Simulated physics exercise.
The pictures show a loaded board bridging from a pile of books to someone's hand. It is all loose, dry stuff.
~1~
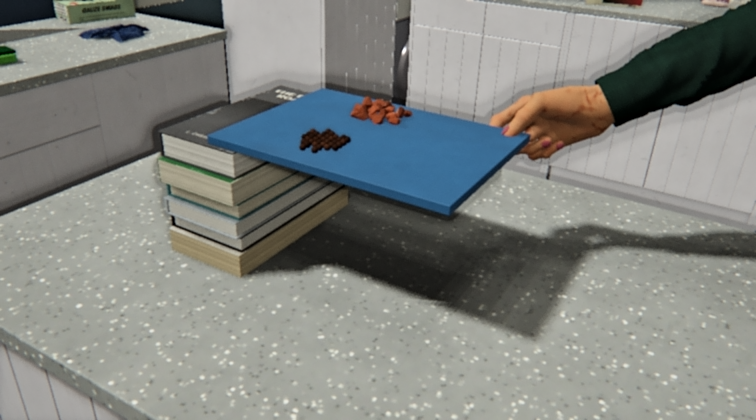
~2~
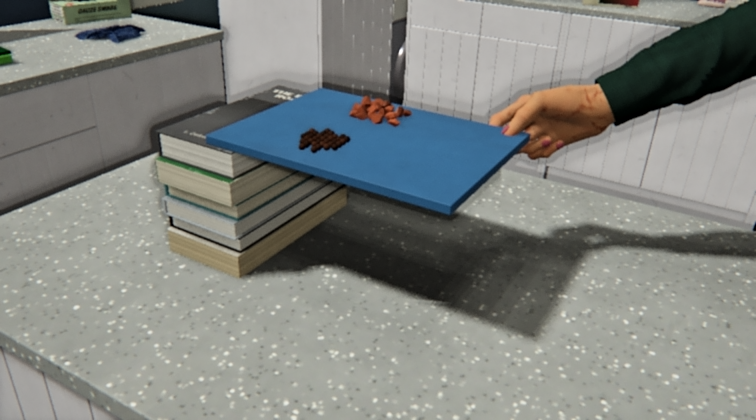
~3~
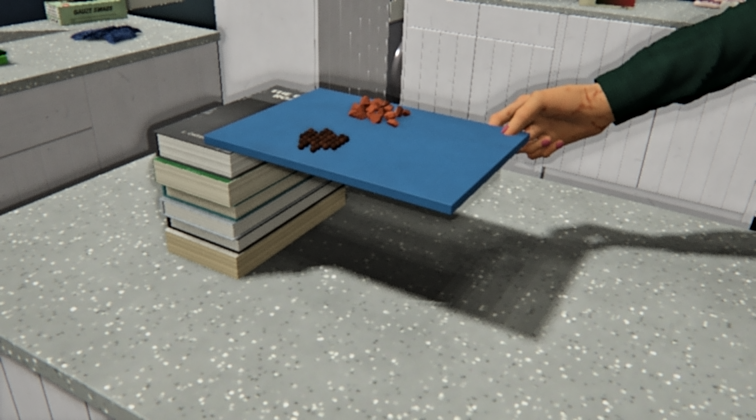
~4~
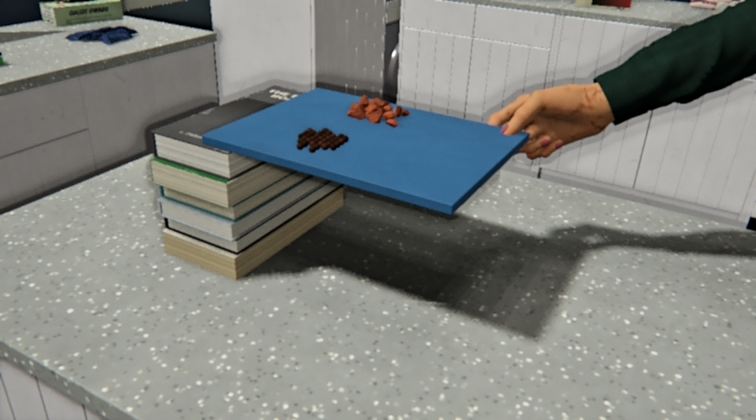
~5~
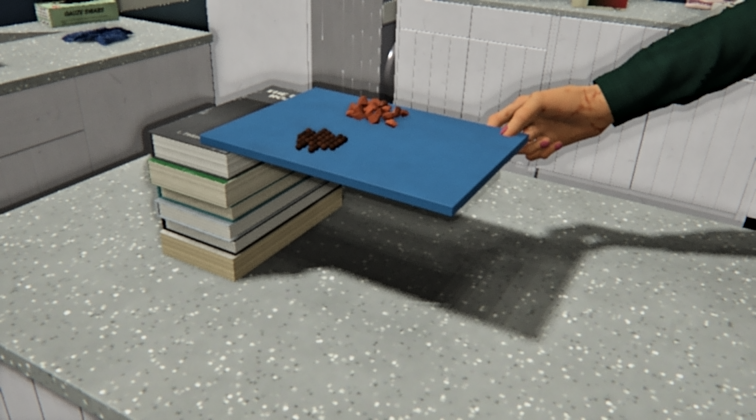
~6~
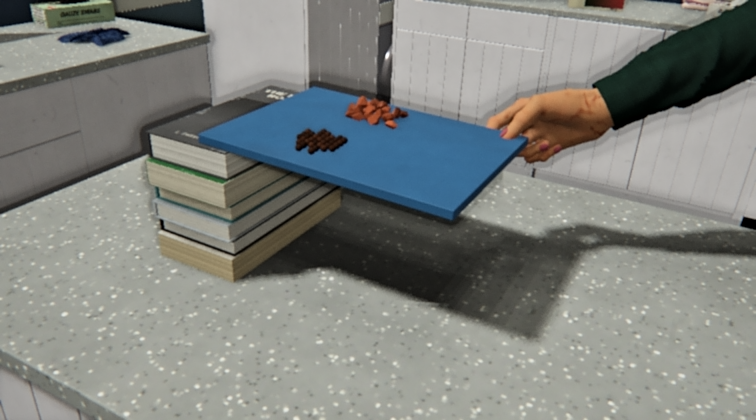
In a kitchen with grey speckled worktops and pale panelled cupboards, the counter is seen from slightly above. A blue board rests at its left on a stack of books and at its right in a hand with a dark green sleeve, carrying small dark brown pieces in front and reddish chunks behind. The view drifts very slightly, and the held end dips barely while both piles stay put on the board.
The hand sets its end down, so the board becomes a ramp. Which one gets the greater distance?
Farther out at the end: The front one.
Then, 0.75 s after the last picture, board sloping at 21°; front portion all still on the board; back portion all still on the board.
Then, 1.41 s after the last picture, board sloping at 38°; front portion mostly up to a board's length out; back portion nearly all still on the board.
Then, 1.97 s after the last picture, board resting at 39°; front portion mostly up to a board's length out; back portion mostly at the foot of the board.
At rest, board resting at 39°; front portion mostly up to a board's length out; back portion mostly at the foot of the board; the front portion has gone farther.
